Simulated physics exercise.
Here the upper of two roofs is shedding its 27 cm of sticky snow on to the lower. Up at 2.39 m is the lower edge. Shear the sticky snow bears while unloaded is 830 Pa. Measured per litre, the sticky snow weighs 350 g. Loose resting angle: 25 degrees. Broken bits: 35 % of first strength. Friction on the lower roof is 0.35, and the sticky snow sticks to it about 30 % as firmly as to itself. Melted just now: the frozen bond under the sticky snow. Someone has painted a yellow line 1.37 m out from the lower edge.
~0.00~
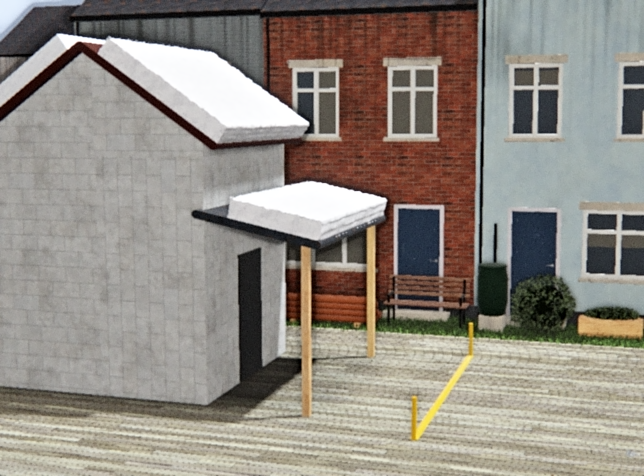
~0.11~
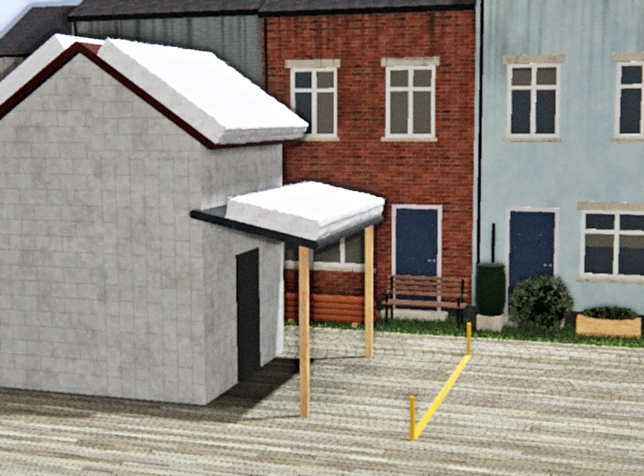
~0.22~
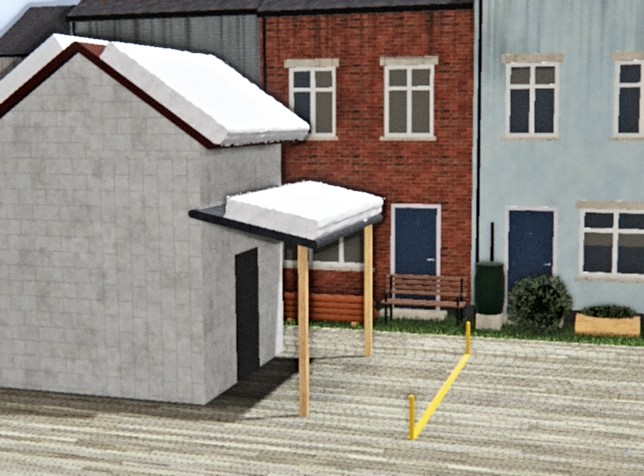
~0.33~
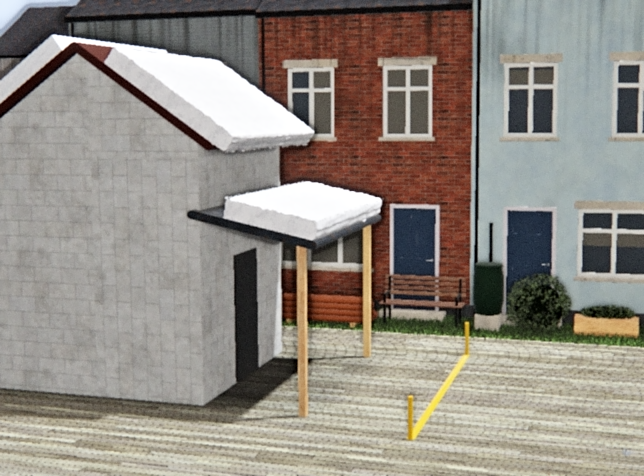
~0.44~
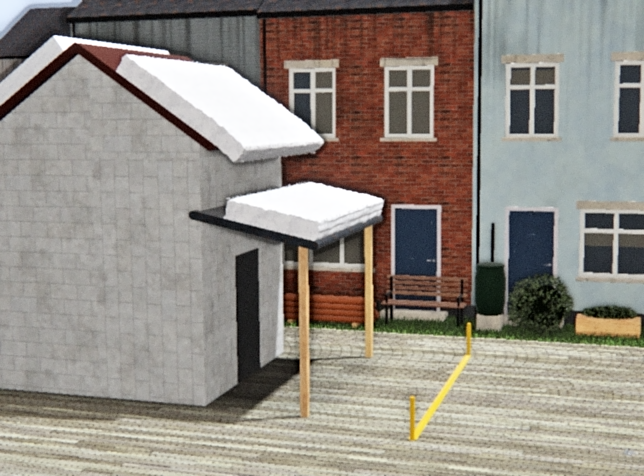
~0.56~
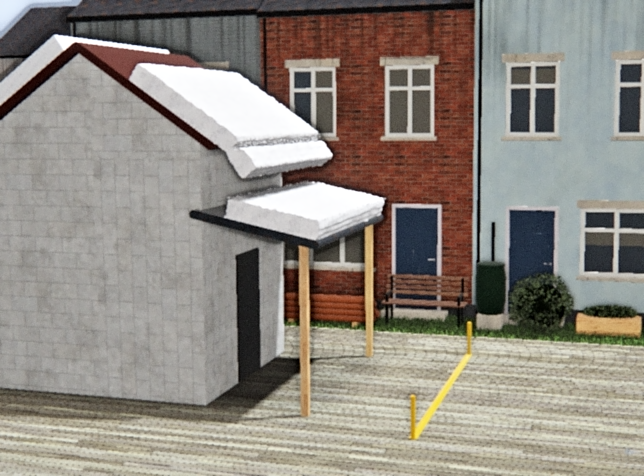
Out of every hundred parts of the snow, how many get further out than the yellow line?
Around 34 in every hundred.
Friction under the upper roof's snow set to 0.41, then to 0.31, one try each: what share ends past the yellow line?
Try 1: 7 %; try 2: 18 %.
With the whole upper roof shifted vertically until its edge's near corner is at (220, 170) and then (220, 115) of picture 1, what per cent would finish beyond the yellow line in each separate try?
Try 1: Near 16 %; try 2: Near 50 %.
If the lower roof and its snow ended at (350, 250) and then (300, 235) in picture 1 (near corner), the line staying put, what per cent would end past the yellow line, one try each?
In turn about 25 %, 40 %.
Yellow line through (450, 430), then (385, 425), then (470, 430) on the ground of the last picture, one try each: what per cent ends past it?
I'd guess near 25 %, then near 45 %, and near 18 % on the last try.
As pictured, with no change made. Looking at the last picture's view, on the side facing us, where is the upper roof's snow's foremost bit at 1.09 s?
Near (332, 210).
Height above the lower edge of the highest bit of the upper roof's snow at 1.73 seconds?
About 0.5 m.
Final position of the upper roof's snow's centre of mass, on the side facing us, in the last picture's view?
Approximately at pixel (399, 351).
By 1.09 s, none is below the lower edge and 0 % is past the line.
By 1.73 s, 46 % is below the lower edge and 13 % is past the line.
By 2.36 s, 59 % is below the lower edge and 34 % is past the line.
By 3.00 s, 59 % is below the lower edge and 34 % is past the line.
By 3.20 s, at the end, 59 % is below the lower edge and 34 % is past the line.
